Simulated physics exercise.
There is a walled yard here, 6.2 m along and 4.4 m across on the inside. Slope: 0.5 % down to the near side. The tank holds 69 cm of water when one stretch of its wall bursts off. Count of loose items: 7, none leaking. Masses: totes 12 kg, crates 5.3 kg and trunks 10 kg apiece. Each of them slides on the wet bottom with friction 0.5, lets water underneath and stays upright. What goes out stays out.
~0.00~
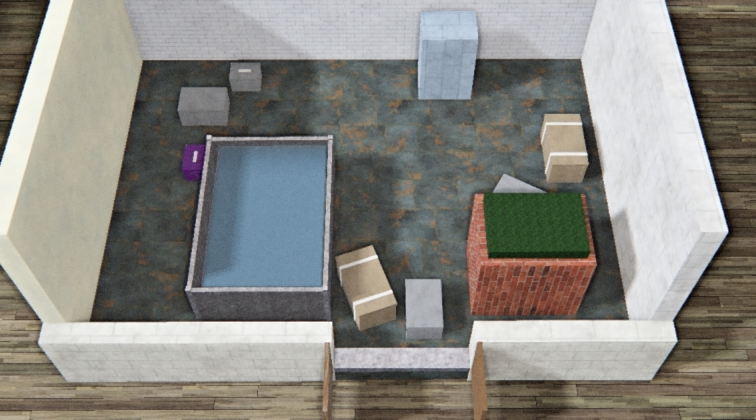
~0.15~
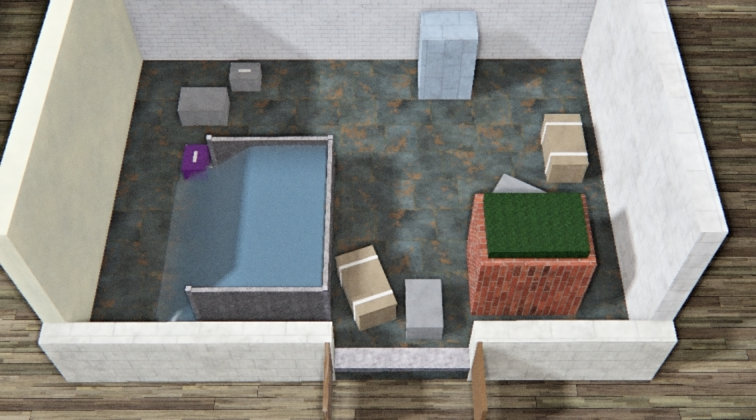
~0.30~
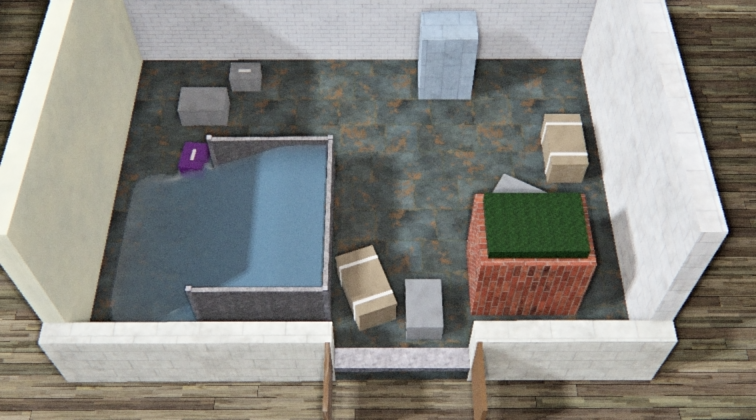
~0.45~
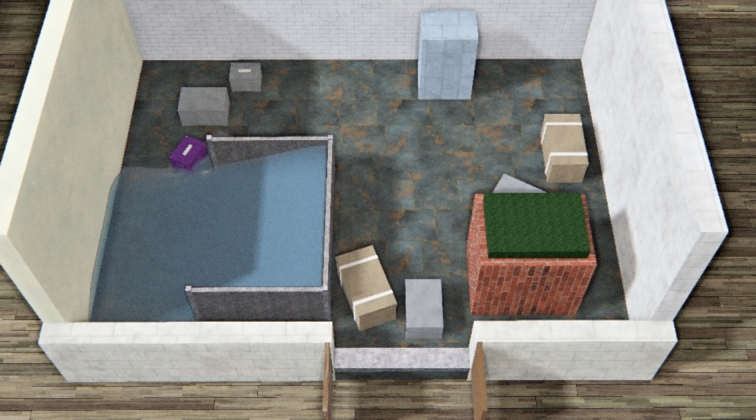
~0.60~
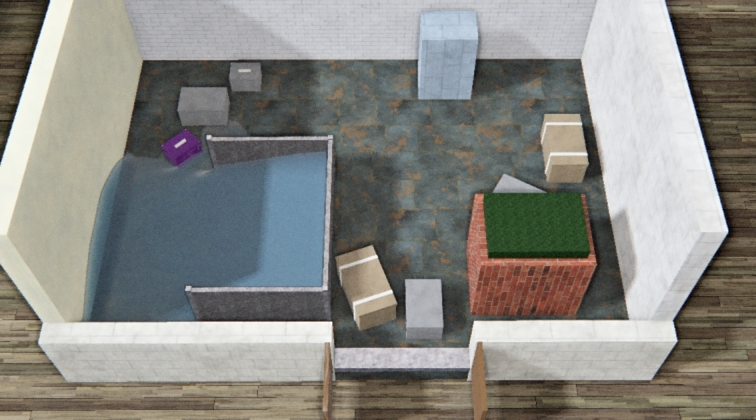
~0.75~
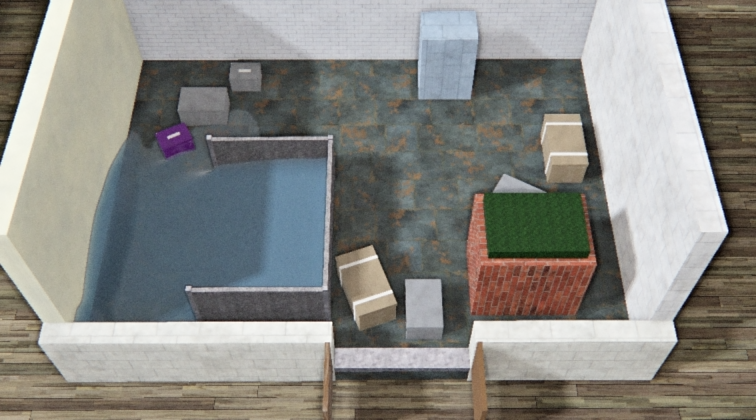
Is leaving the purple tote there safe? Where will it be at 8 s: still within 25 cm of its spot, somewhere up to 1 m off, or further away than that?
I think it's going to get taken a long way.
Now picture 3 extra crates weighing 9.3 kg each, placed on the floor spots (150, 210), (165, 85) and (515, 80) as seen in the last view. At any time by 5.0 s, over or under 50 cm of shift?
In order: Above it, above it, below it.
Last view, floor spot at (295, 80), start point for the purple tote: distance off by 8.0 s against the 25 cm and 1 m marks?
From that spot, it is pushed far off.
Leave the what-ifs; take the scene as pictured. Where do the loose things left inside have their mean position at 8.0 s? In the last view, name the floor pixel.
Near (456, 201).
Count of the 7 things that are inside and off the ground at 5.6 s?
4.
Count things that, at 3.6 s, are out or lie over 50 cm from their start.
At that time I count 4.
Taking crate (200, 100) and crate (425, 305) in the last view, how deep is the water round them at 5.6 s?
Depth approx. 7 cm / 4 cm.
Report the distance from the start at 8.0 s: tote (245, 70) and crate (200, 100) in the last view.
350 cm and 400 cm, respectively.
After 1.6 s the purple tote is near (191, 92), 1.1 m from its start, aground; 0 of 7 are out; 0 afloat.
After 3.6 s the purple tote is near (391, 60), 3.0 m from its start, afloat; 0 of 7 are out; 4 afloat.
After 5.6 s the purple tote is near (404, 56), 3.2 m from its start, aground; 0 of 7 are out; 4 afloat.
After 8.0 s the purple tote is near (404, 57), 3.1 m from its start, aground; 0 of 7 are out; 5 afloat.
